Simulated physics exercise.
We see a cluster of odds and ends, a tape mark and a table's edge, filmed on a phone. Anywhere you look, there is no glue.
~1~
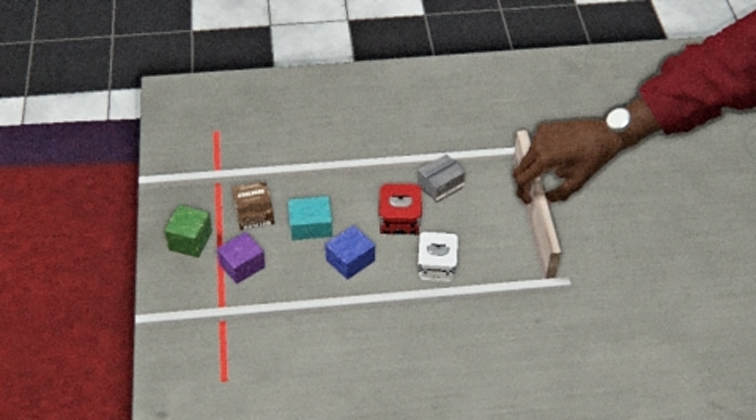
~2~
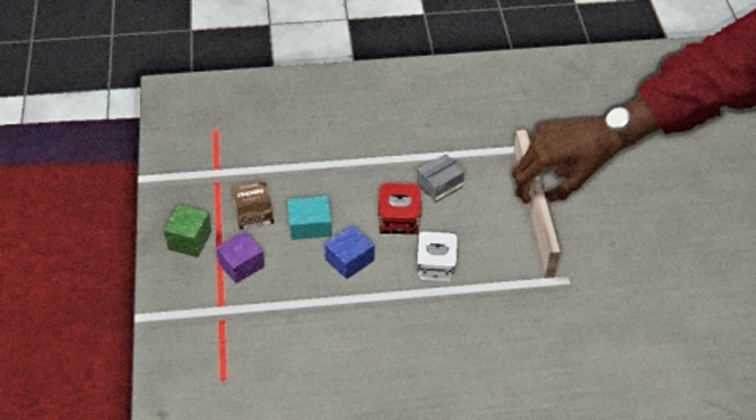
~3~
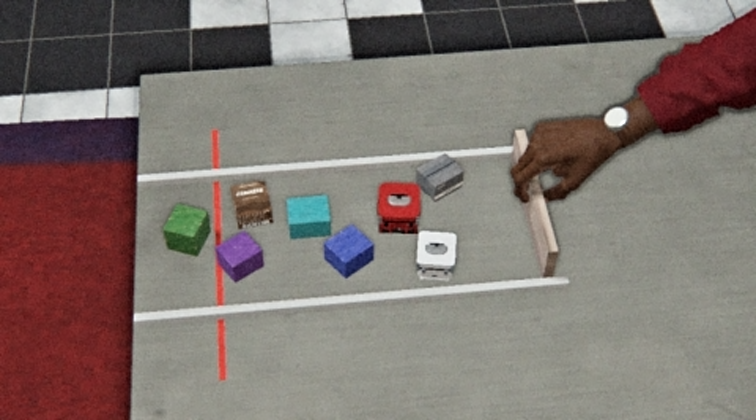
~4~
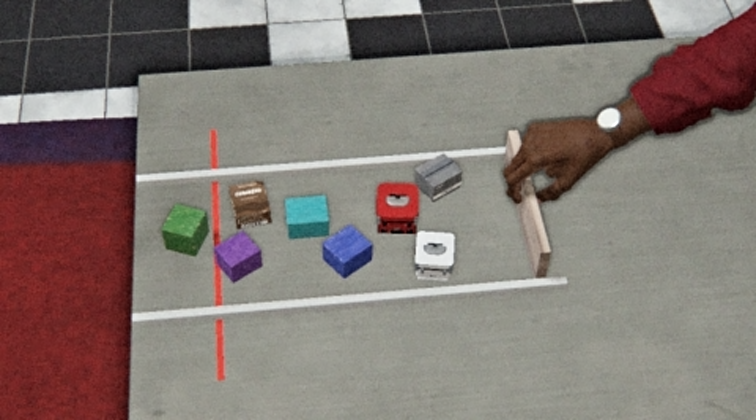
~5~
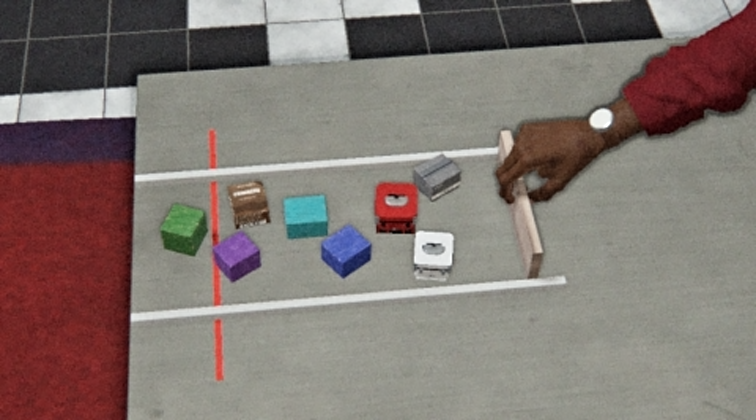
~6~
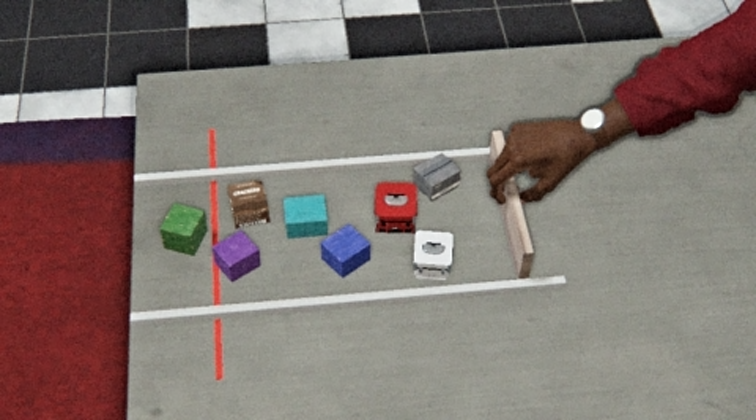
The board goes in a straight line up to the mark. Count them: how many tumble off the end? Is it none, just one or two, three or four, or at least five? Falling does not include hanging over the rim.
The number that drop off is just one or two.
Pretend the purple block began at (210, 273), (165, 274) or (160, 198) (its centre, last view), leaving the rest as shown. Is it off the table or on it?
Going place by place, the purple block sits tight; sits tight; ends up off.
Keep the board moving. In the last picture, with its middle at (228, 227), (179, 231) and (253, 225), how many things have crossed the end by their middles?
Respectively, 1, 5 and 0.
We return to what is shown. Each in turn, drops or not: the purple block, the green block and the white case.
Here is how it goes: The purple block drops, while the green block drops, and the white case does not drop.
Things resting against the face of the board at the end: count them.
At rest, 3 are in contact.
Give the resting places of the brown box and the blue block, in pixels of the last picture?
Listed in order, first is (155, 197) and the other is (160, 261).
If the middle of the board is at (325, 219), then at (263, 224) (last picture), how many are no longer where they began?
The number moved is 7 and then 8.
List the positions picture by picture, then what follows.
The first picture shows green block (189, 232); purple block (241, 258); brown box (253, 206); board (536, 204); tape (220, 245).
The second picture shows purple block (241, 258); board (535, 203).
The third picture shows brown box (252, 204); blue block (349, 252).
The fourth picture shows green block (186, 230); turquoise block (307, 217).
The fifth picture shows purple block (237, 257); red case (396, 209).
The sixth picture shows green block (184, 229); purple block (237, 256); brown box (249, 204); board (510, 204); tape (215, 243).
A little later, none off yet; green block at rest near (184, 229); purple block at rest near (237, 256); brown box at rest near (249, 204).
Next, none off yet; green block at rest near (184, 229); purple block at rest near (237, 256); brown box shifted a little near (237, 203).
Later still, none off yet; green block shifted about its own width near (159, 233); purple block shifted well along near (168, 261); brown box shifted about its own width near (193, 195).
When it is over, the number that fall off is one or two; down, purple block and green block.
